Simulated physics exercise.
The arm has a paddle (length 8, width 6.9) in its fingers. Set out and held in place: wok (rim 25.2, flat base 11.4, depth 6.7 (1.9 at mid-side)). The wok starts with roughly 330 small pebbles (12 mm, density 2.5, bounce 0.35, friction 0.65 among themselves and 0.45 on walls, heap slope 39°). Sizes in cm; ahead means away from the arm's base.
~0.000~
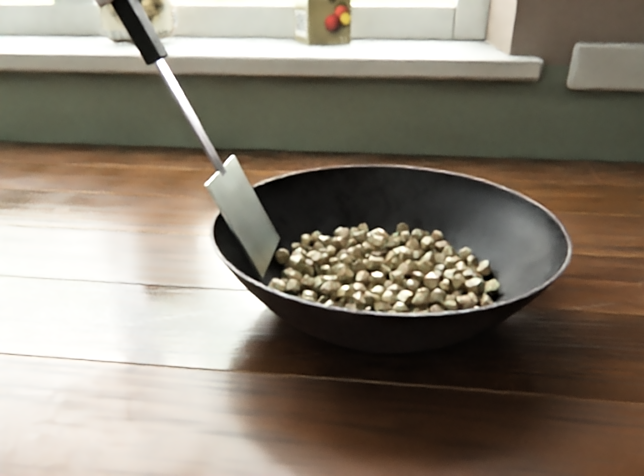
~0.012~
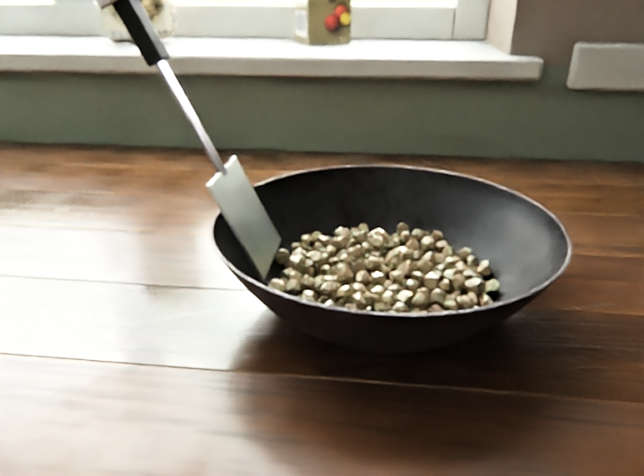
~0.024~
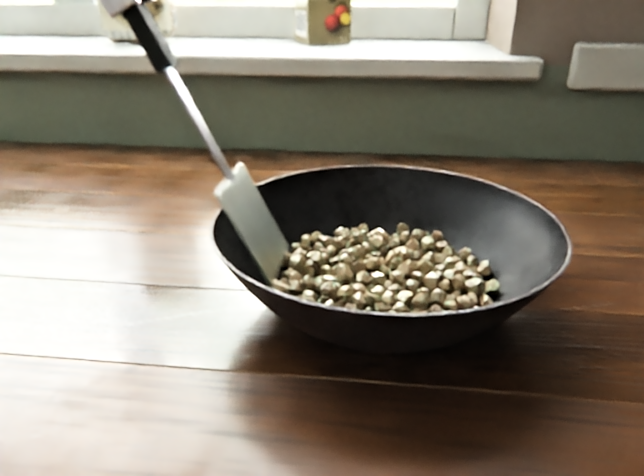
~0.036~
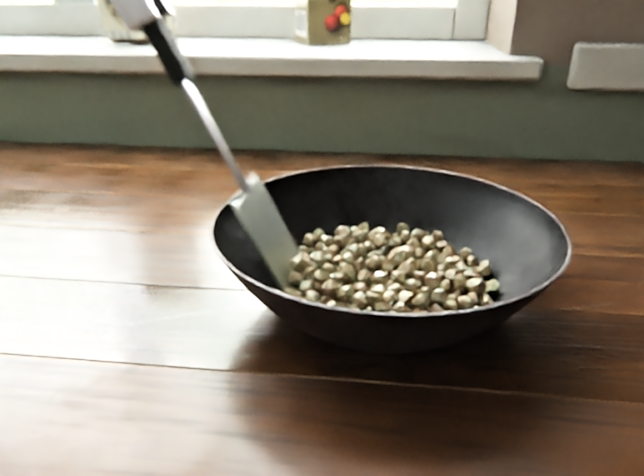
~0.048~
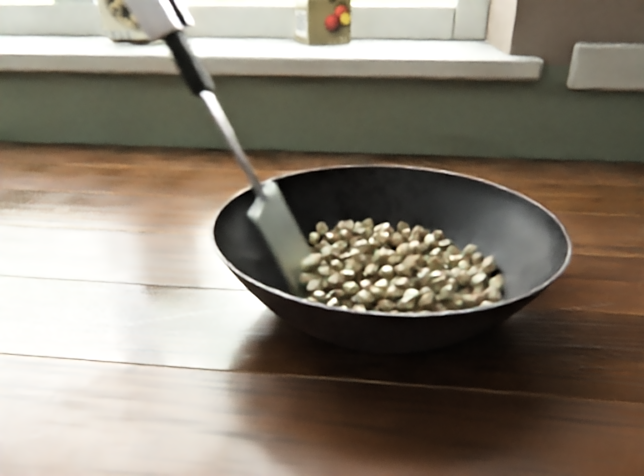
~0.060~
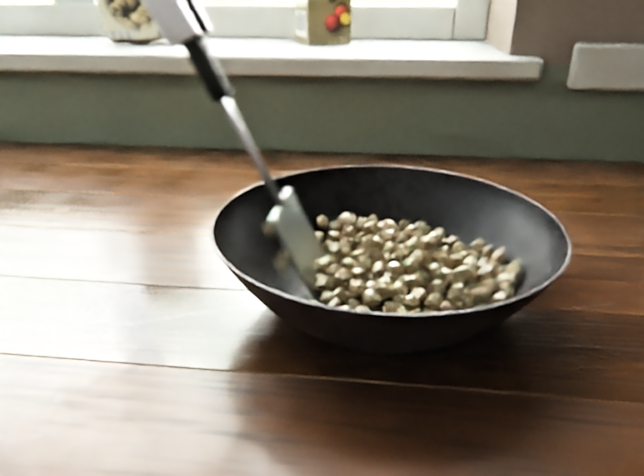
A robotic arm lowering a pale paddle into a black wok and pushing a heap of small pebbles slightly to the right.
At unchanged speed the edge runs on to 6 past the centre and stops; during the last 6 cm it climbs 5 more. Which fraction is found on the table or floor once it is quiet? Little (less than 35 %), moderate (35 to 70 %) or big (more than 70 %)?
Answer: Little; less than 35 % of the small pebbles finish on the table or floor.
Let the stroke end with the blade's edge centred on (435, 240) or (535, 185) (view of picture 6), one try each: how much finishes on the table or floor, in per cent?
About 5 and 50 per cent.
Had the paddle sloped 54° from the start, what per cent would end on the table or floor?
It would be near 15 per cent.
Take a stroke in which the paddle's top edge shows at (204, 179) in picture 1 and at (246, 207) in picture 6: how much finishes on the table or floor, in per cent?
Some 10 per cent.
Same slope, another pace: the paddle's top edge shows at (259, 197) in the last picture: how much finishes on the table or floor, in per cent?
About 10 per cent.
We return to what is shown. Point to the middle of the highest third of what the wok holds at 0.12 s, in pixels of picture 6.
Around (467, 252).
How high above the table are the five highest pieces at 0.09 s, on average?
About 7 cm.
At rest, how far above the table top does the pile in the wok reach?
About 6.5 cm.
After 0.09 s, sloping 64°, highest piece 8 above the table; 327 in the wok.
After 0.12 s, sloping 64°, highest piece 11 above the table; 325 in the wok, 2 on the blade or in flight.
After 0.33 s, sloping 64°, highest piece 24 above the table; 274 in the wok, 15 on the table or floor, 38 on the blade or in flight.
After 1.38 s, sloping 64°, highest piece 6 above the table; 274 in the wok, 53 on the table or floor.
At rest, 274 in the wok, 53 on the table or floor. That is 16 % on the table or floor.
